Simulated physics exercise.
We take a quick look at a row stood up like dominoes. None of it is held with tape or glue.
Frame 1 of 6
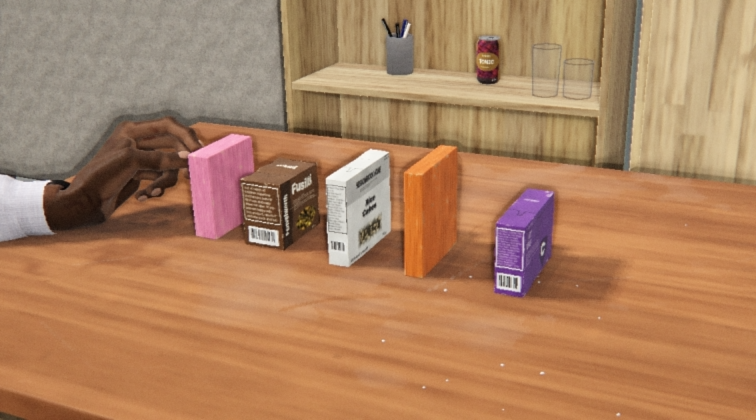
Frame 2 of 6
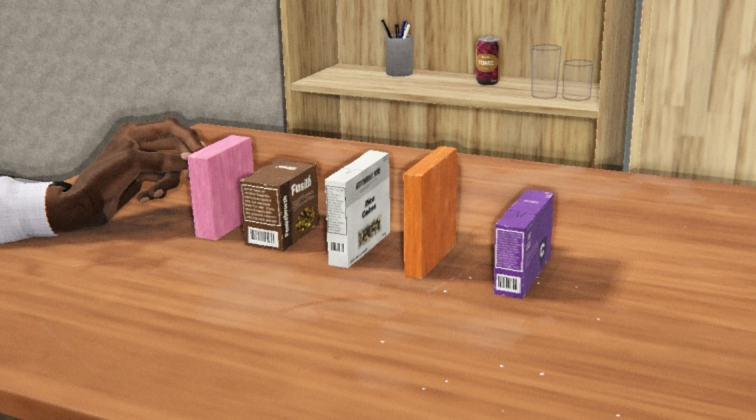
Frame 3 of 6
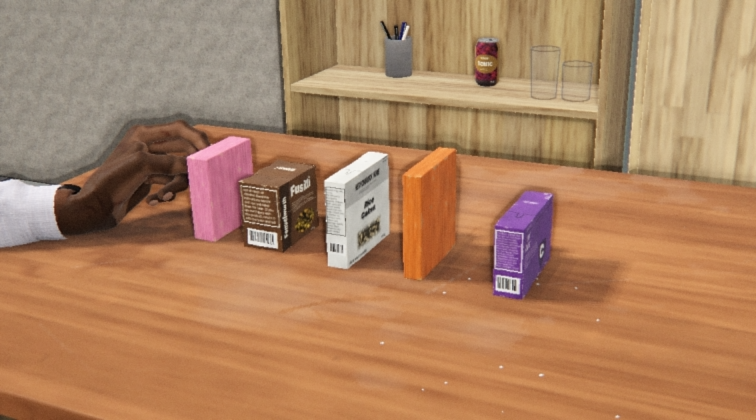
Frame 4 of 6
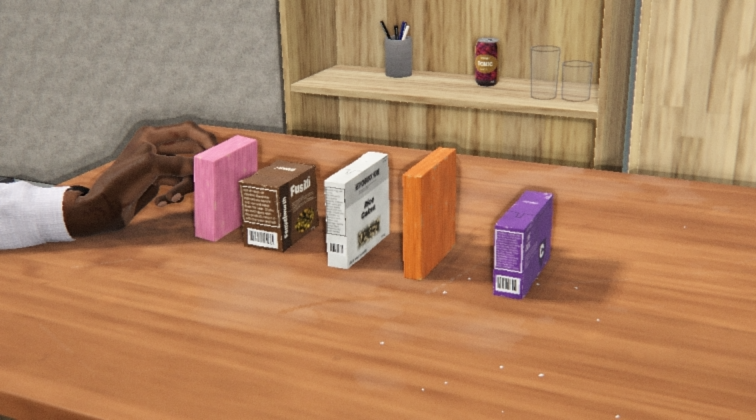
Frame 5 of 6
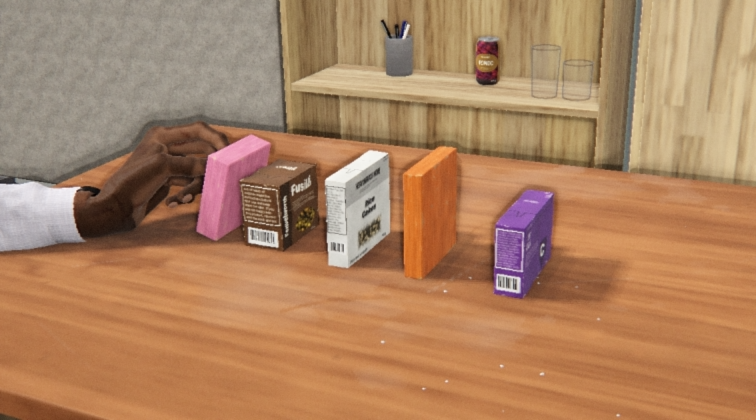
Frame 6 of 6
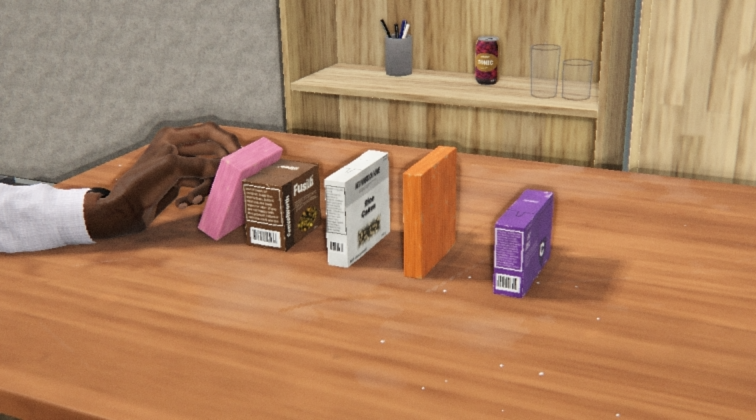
At first, a hand rests behind a pink board at the left end of a row with a brown packet, a white packet, an orange block and a purple box, all upright. Then the hand pushes the board, which tilts right against the brown packet, and the packet shifts slightly rightward.
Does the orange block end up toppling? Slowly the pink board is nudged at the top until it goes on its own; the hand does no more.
No.
Then, 0.10 s after the last picture, pink board 32° over; brown packet slid a little.
Then, 0.30 s after the last picture, pink board 33° over; brown packet slid a little.
Then, 0.80 s after the last picture, orange block resting near (430, 211).
At rest, all 3 in place. Seen from the same camera at the end, orange block near (430, 211).
